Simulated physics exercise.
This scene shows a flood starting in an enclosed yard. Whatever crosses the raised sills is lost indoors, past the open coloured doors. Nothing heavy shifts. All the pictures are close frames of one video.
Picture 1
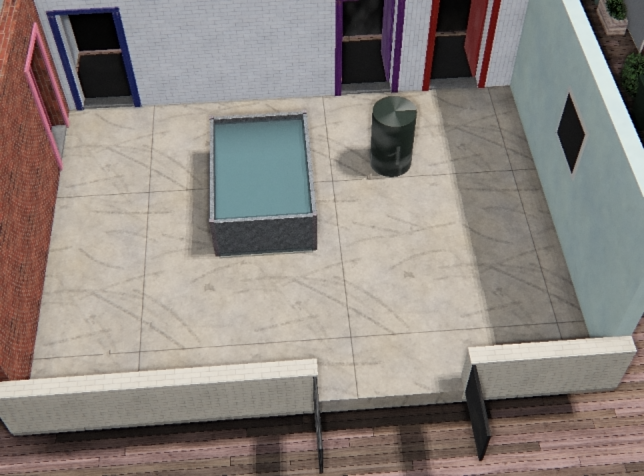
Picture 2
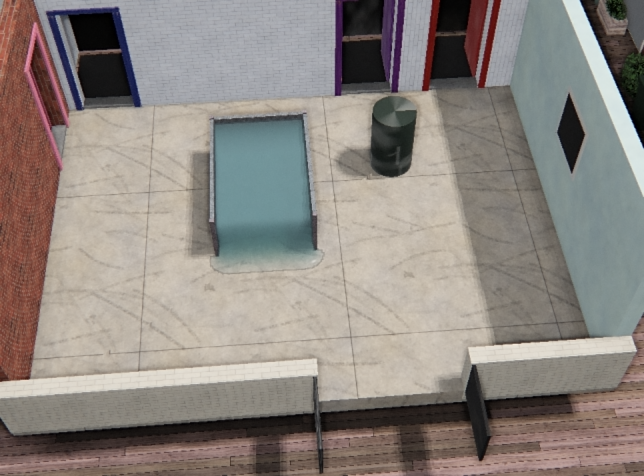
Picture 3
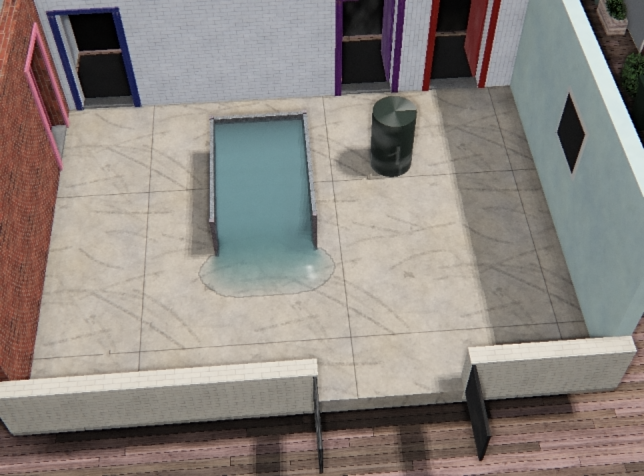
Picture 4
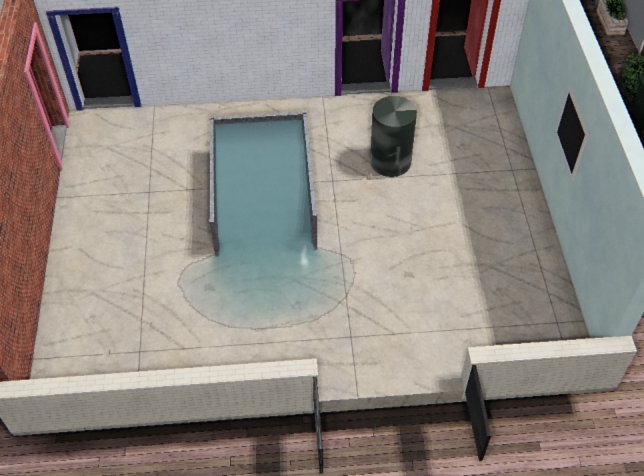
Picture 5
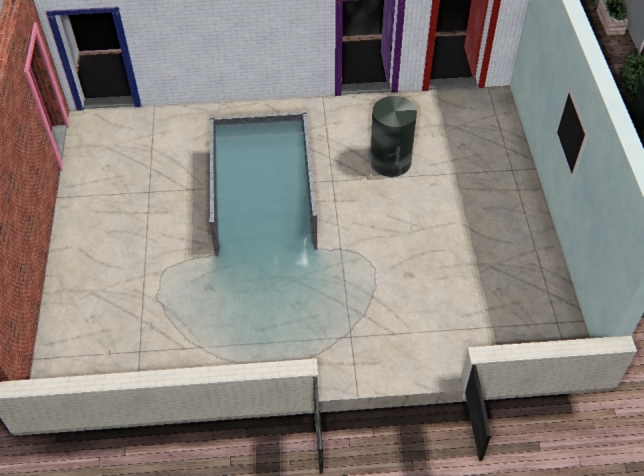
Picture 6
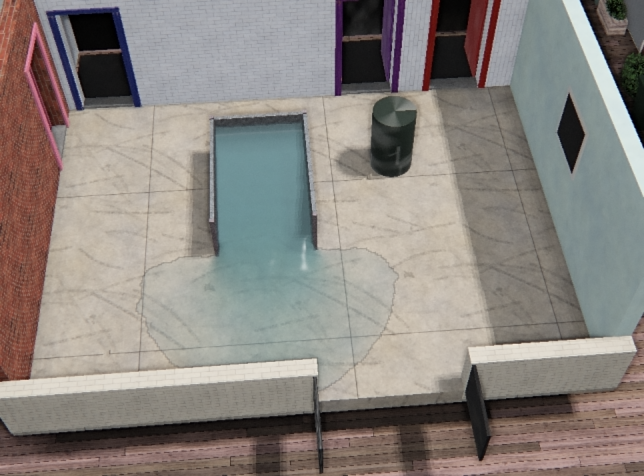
Water pours from the open front of a raised tank and spreads across the yard.
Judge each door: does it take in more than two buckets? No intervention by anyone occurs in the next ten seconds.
My prediction: The purple door will let in an allowed amount, the blue door will let in too much, the pink door will let in an allowed amount, the red door will let in an allowed amount.
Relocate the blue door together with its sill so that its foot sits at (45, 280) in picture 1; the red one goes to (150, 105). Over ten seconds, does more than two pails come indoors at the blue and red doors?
Well, the blue one crosses the threshold, while the red one crosses the threshold.
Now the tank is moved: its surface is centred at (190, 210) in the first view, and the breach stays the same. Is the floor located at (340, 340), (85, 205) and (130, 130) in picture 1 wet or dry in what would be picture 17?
Readings in order: Flood; no flood; no flood.
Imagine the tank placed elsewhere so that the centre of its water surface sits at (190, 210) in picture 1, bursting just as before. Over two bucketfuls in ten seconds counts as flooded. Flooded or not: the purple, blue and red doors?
Purple: Within the limit; blue: Exceeds the limit; red: Exceeds the limit.
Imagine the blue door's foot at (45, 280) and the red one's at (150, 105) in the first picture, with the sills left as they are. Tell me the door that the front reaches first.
Going by the pictures, it's the blue-painted one.
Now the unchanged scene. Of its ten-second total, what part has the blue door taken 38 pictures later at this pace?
Around 45 in a hundred.
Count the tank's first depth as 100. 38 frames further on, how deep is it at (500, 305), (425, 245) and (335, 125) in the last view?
At the three places, in the order asked: Around 2, 0 and 0 per cent.
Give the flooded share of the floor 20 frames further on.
About 35 %.
A moment on, water covers 25 % of the floor; the purple door not reached, the blue door not reached, the pink door not reached, the red door not reached.
Next, water covers 25 % of the floor; the purple door not reached, the blue door not reached, the pink door not reached, the red door not reached.
Then, water covers 35 % of the floor; the purple door not reached, the blue door not reached, the pink door not reached, the red door not reached.
Later, water covers 70 % of the floor; the purple door not reached, the blue door over two buckets in, the pink door wet at the sill, nothing in, the red door not reached.
In the end, water covers 90 % of the floor; the purple door wet at the sill, nothing in, the blue door far over two buckets in, the pink door wet at the sill, nothing in, the red door wet at the sill, nothing in.
